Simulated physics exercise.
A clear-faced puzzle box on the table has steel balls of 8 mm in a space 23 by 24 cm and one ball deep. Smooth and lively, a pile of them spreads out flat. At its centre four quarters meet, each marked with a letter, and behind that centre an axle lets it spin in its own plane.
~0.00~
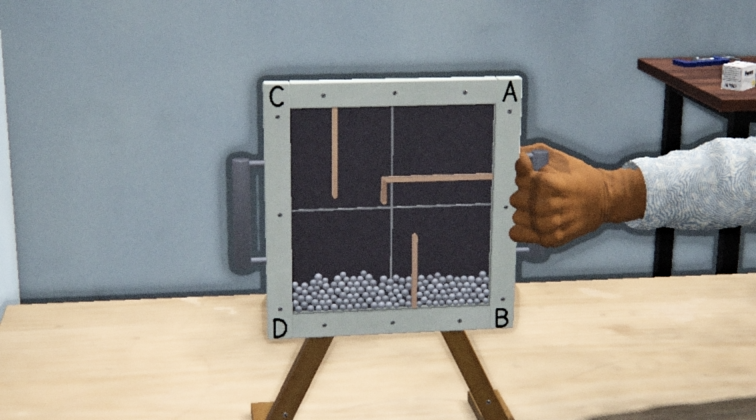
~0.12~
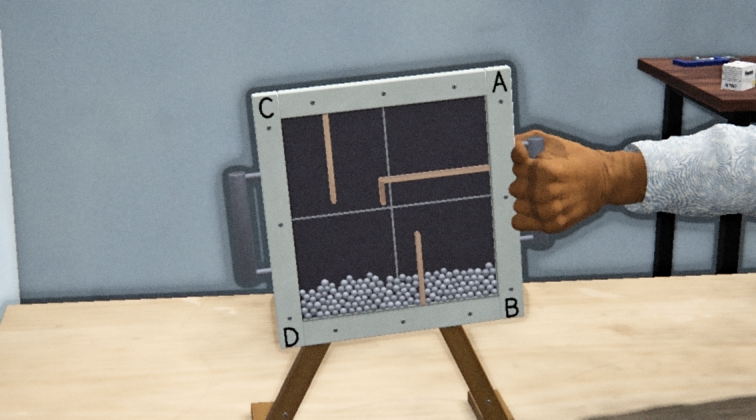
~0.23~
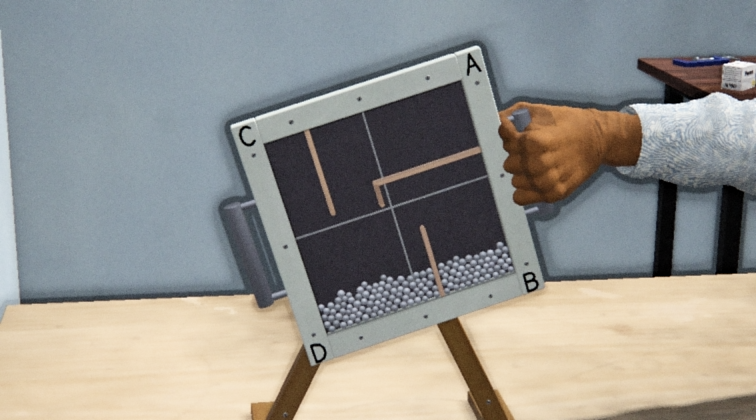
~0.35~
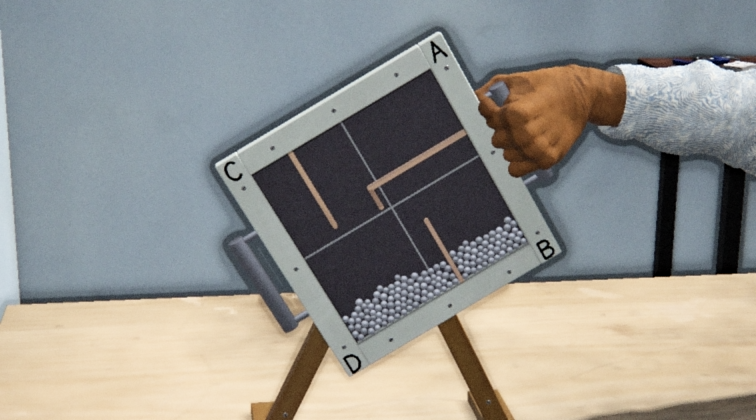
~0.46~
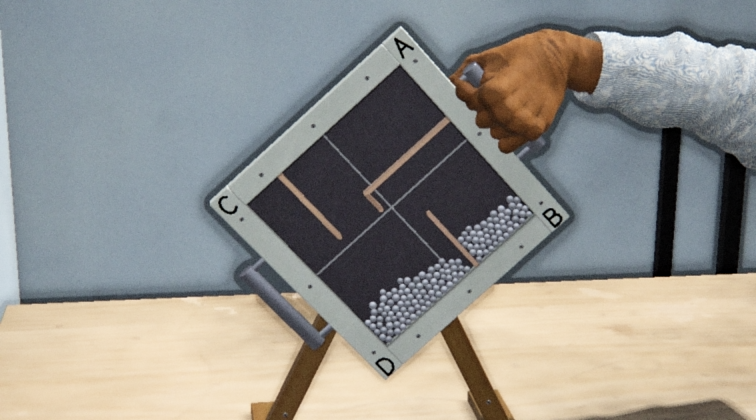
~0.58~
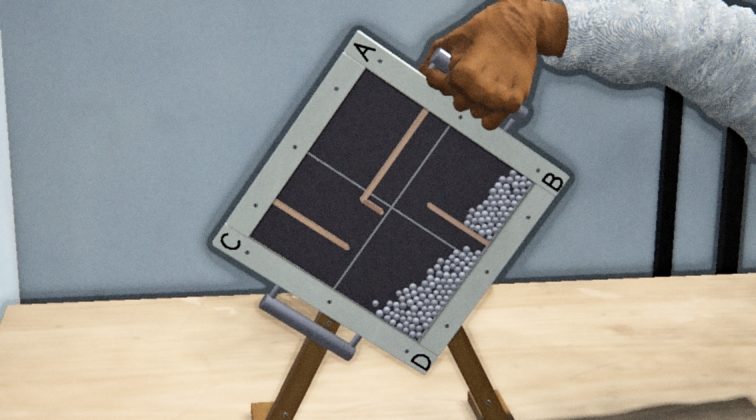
On a wooden tabletop, a hand turns a square clear-faced box anticlockwise as small grey balls shift along its lower side.
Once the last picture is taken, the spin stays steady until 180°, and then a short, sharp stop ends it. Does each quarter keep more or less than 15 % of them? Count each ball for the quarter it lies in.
So A goes past, B falls short, C goes past and D falls short, the line being 15 %.
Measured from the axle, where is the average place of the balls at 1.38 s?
2 cm right, 7 cm below.
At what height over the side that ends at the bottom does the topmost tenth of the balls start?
Height: Approx. 11 cm.
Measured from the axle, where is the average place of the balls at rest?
Offset from axle: Approx. 5 cm right, 6 cm below.
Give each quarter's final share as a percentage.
In order: Quarter A 30, quarter B 0, quarter C 70, quarter D 0.
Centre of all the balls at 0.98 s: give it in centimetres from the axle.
Roughly 8 cm to the right of the axle and 3 cm beneath it.
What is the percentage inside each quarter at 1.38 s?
Quarter A: 20; quarter B: 5; quarter C: 65; quarter D: 10.
By 0.98 s it has turned 99°, the balls' middle is 8 cm right of and 3 cm below the axle; by quarter, B 35 %, C 5 %, D 60 %.
By 1.80 s it has turned 180°, the balls' middle is 6 cm right of and 5 cm below the axle; by quarter, A 25 %, C 70 %, D 5 %.
Settled by 3.4 s, A 30 %, B 0 %, C 70 %, D 0 %.
